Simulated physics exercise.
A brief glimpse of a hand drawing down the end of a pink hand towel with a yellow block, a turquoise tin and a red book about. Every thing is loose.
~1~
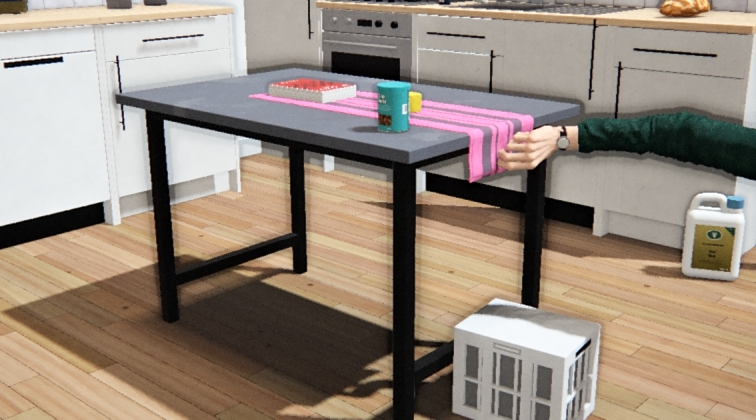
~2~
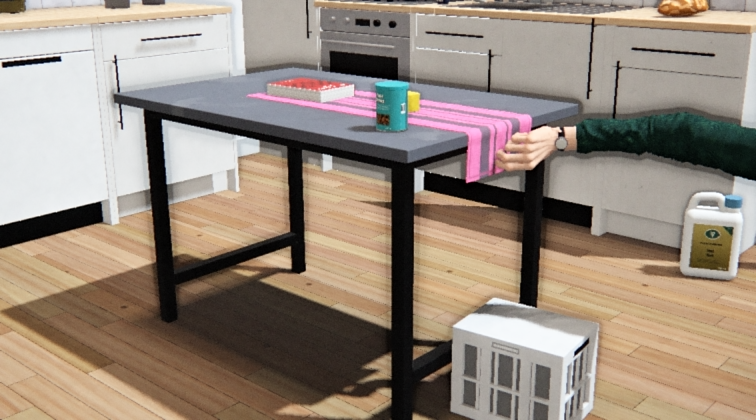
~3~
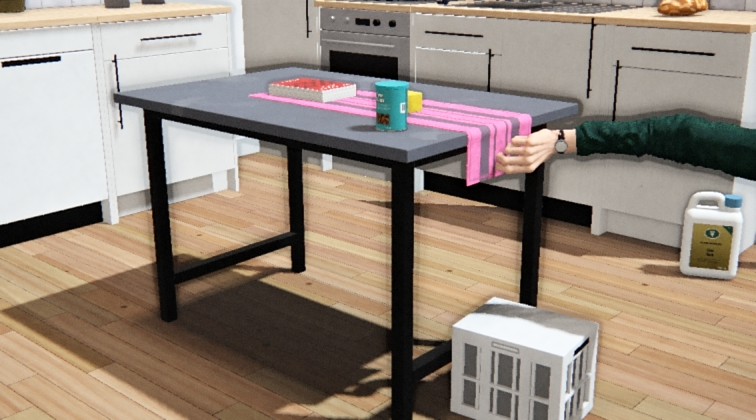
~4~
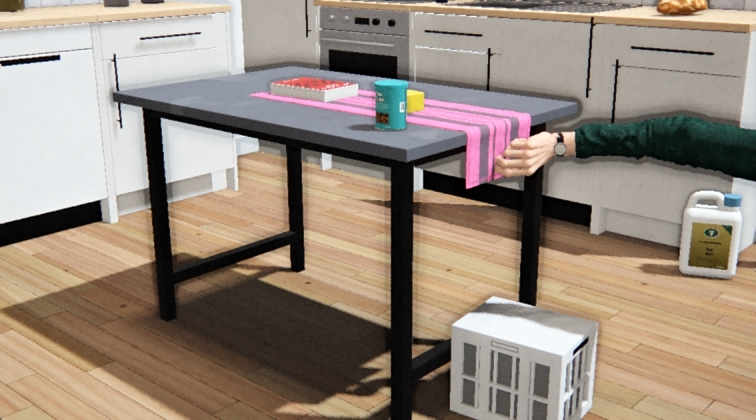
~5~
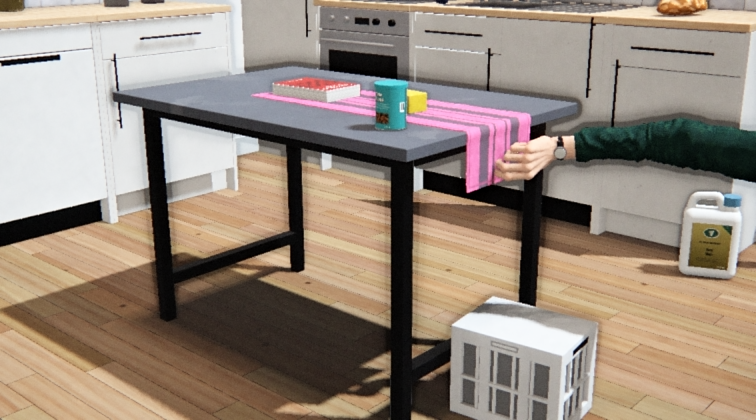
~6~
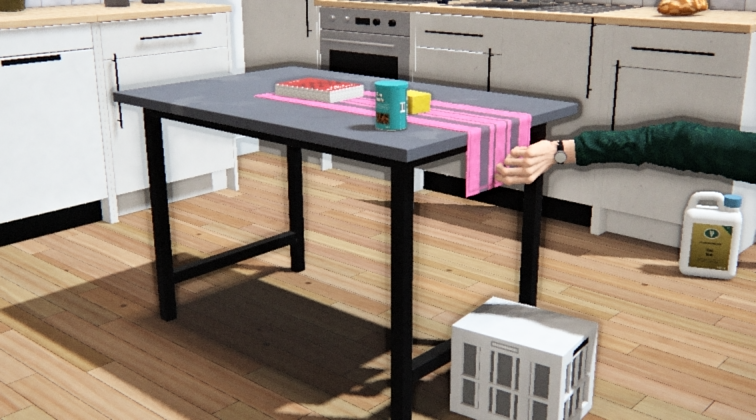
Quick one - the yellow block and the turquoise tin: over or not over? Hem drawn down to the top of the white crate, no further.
Yellow block: Over; turquoise tin: Not over.
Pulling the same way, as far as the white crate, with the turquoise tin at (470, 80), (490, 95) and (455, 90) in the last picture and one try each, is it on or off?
In the first case it remains up there; in the second case it is carried off; in the third case it comes down.
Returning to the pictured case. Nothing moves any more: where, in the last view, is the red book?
It ends up near (412, 104).
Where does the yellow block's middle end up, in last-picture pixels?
I'd put its resting spot close to pixel (527, 292).
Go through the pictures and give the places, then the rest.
The first frame shows hand towel end (469, 182); yellow block (403, 93); turquoise tin (394, 85); red book (312, 85); top of the crate (532, 338).
The second frame shows hand towel end (466, 182), far hem (246, 96); turquoise tin (392, 84); turquoise tin stands beside the cloth.
The third frame shows hand towel end (467, 185); yellow block (403, 93).
The fourth frame shows hand towel end (466, 189), far hem (250, 96); turquoise tin (391, 83).
The fifth frame shows hand towel end (467, 192); yellow block (408, 93).
The sixth frame shows hand towel end (466, 196), far hem (254, 96); yellow block (412, 93); turquoise tin (392, 83); top of the crate (530, 337).
Then, 1.06 s later than the last view, hem going down; block carried along near (464, 110); tin as before.
Then, 2.00 s later than the last view, hem on the crate; block down below near (527, 292); tin as before.
Finally, hem on the crate; block down below near (527, 292); tin as before. The yellow block goes over the edge and the turquoise tin keeps clear of the edge.
